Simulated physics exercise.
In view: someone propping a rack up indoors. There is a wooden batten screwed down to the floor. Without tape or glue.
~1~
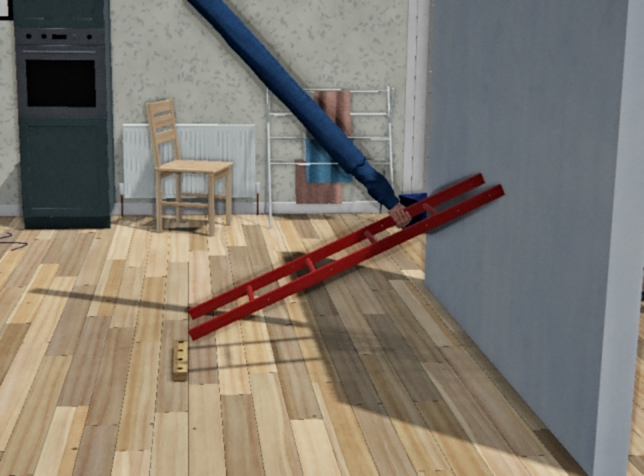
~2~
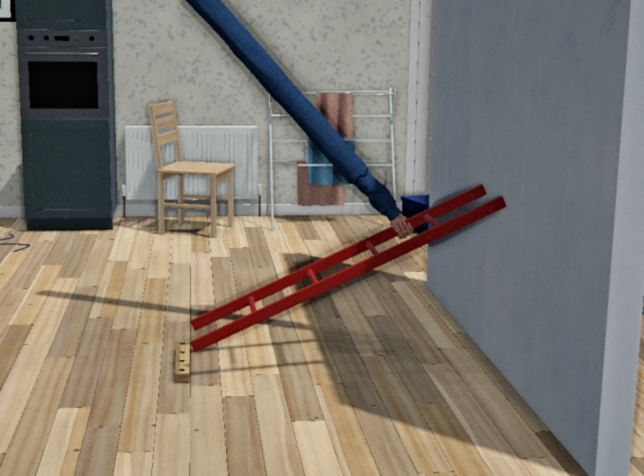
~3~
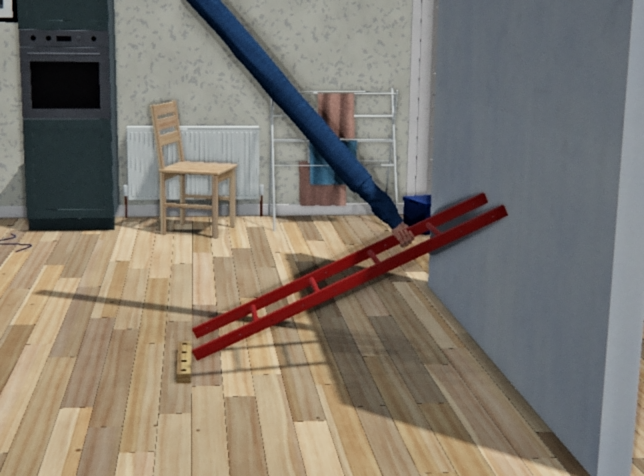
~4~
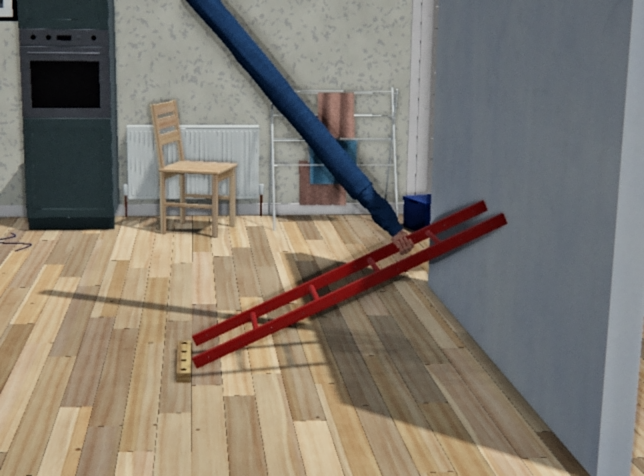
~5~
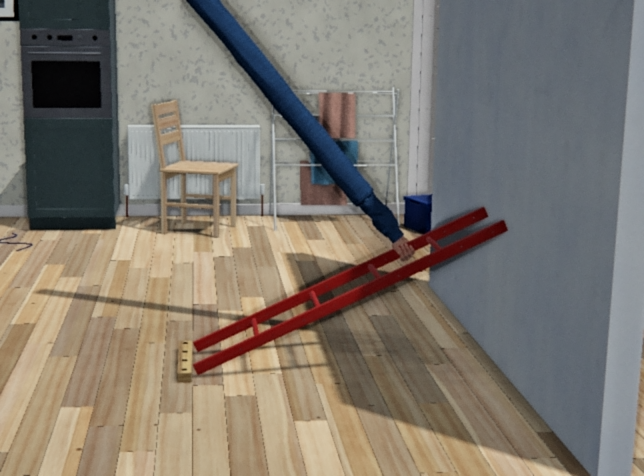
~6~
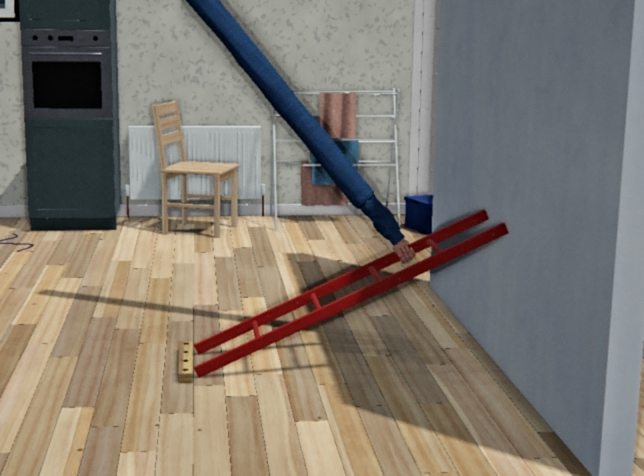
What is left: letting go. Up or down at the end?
Stands firm.
Then, 0.10 s later than the last frame, red rack moving near (346, 292).
Then, 0.30 s later than the last frame, red rack at rest near (346, 292).
When it is over, the red rack stays up, near (346, 292).
